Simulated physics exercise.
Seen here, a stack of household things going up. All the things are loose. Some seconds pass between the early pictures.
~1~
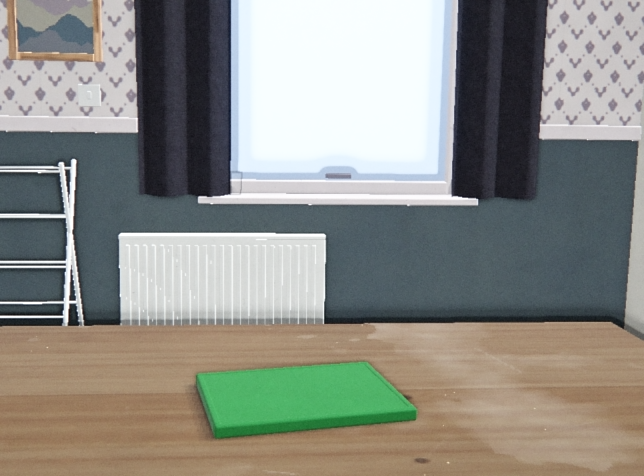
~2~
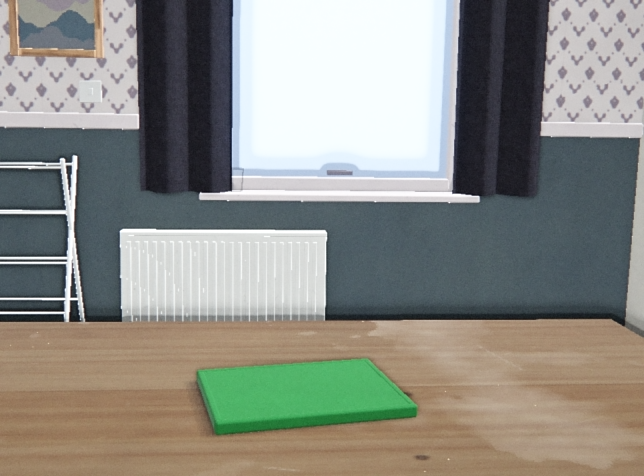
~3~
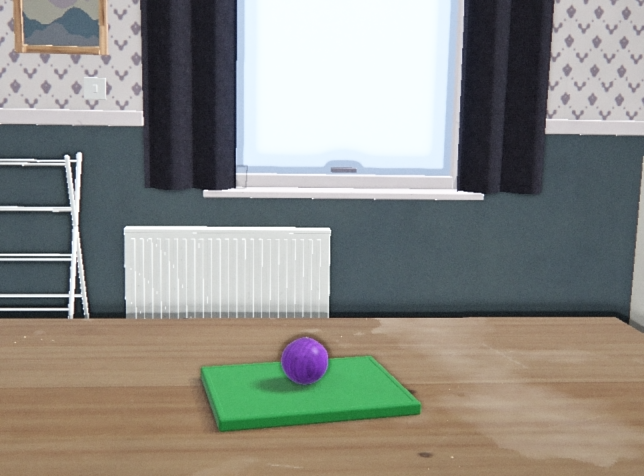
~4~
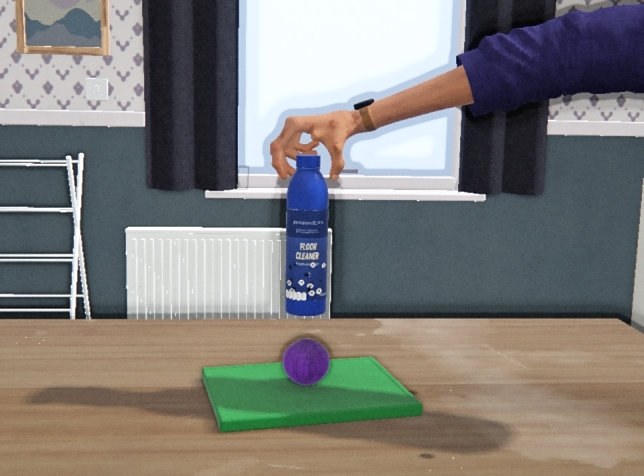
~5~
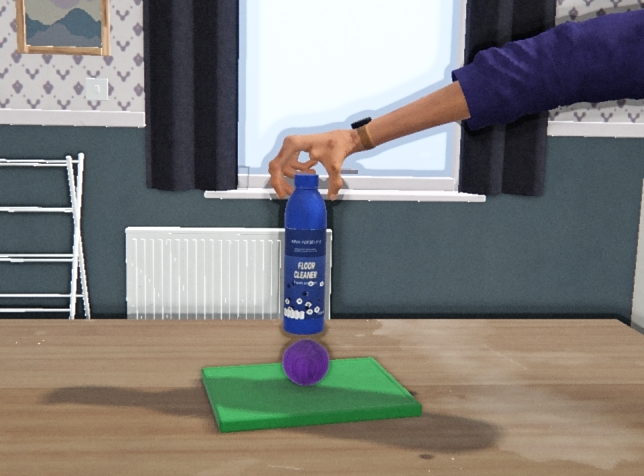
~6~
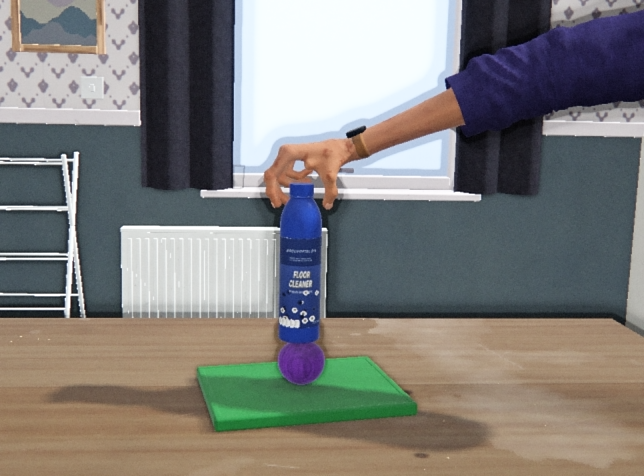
The footage shows a green tray on a wooden table, then a purple ball resting on it, before a hand in a dark blue sleeve lowers a blue floor cleaner bottle onto the ball and keeps holding its top.
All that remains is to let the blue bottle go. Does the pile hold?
The pile comes apart.
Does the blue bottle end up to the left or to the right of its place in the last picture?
To the left.
Then, 0.50 s past the last view, blue bottle rocked 29° from its first pose near (264, 270).
Then, 0.70 s past the last view, blue bottle now fallen.
Then, 0.90 s past the last view, things are still on the move.
Then, 2.20 s past the last view, as before.
Finally, fallen, blue bottle; the other 2 still in place. The pile gives way.
